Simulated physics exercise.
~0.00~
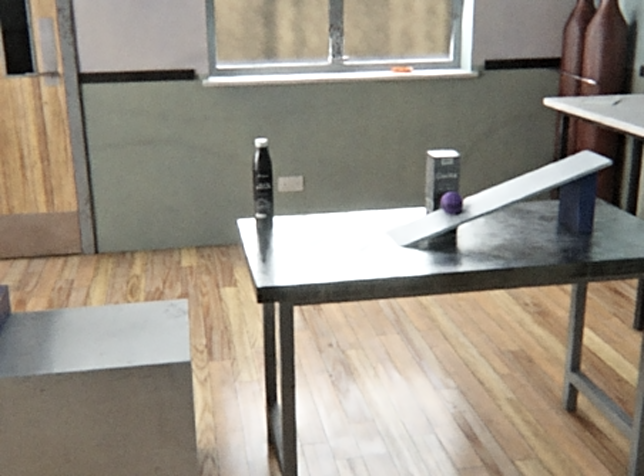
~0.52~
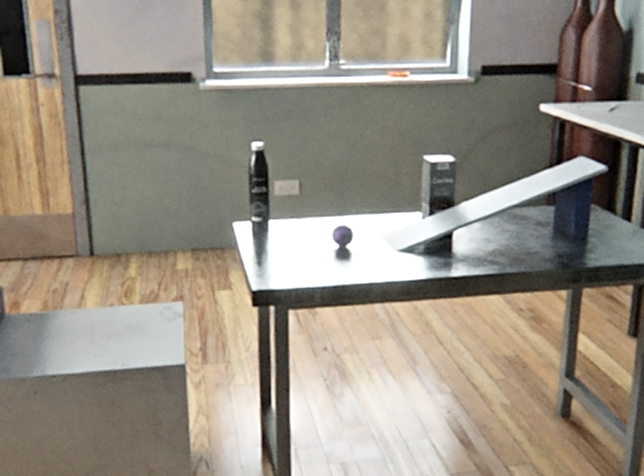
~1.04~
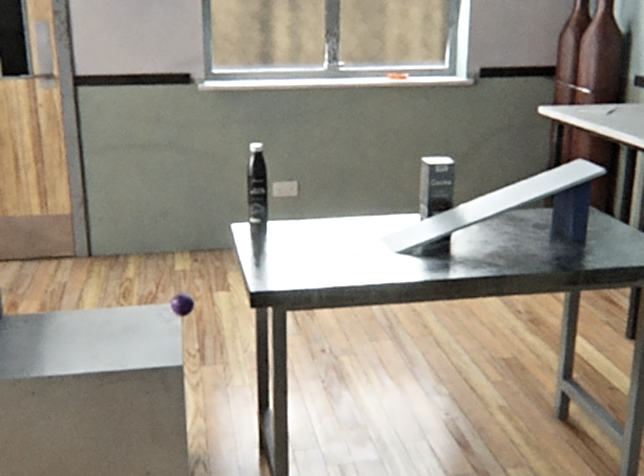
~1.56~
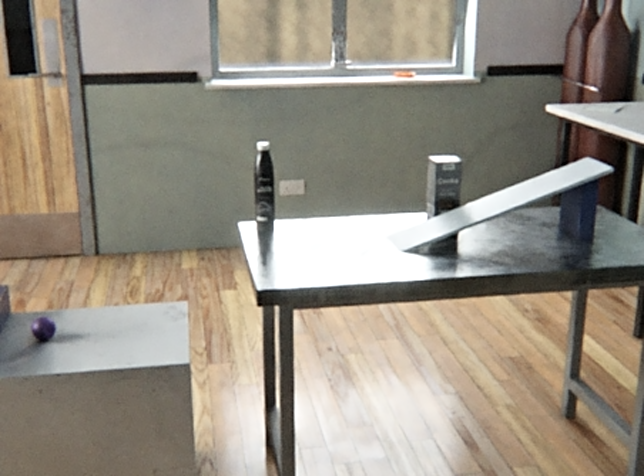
A small purple ball rolled down a ramp on a metal table, crossed the tabletop to the left past a black bottle and a carton, then cleared the gap and ended up on the lower surface, near its far end.
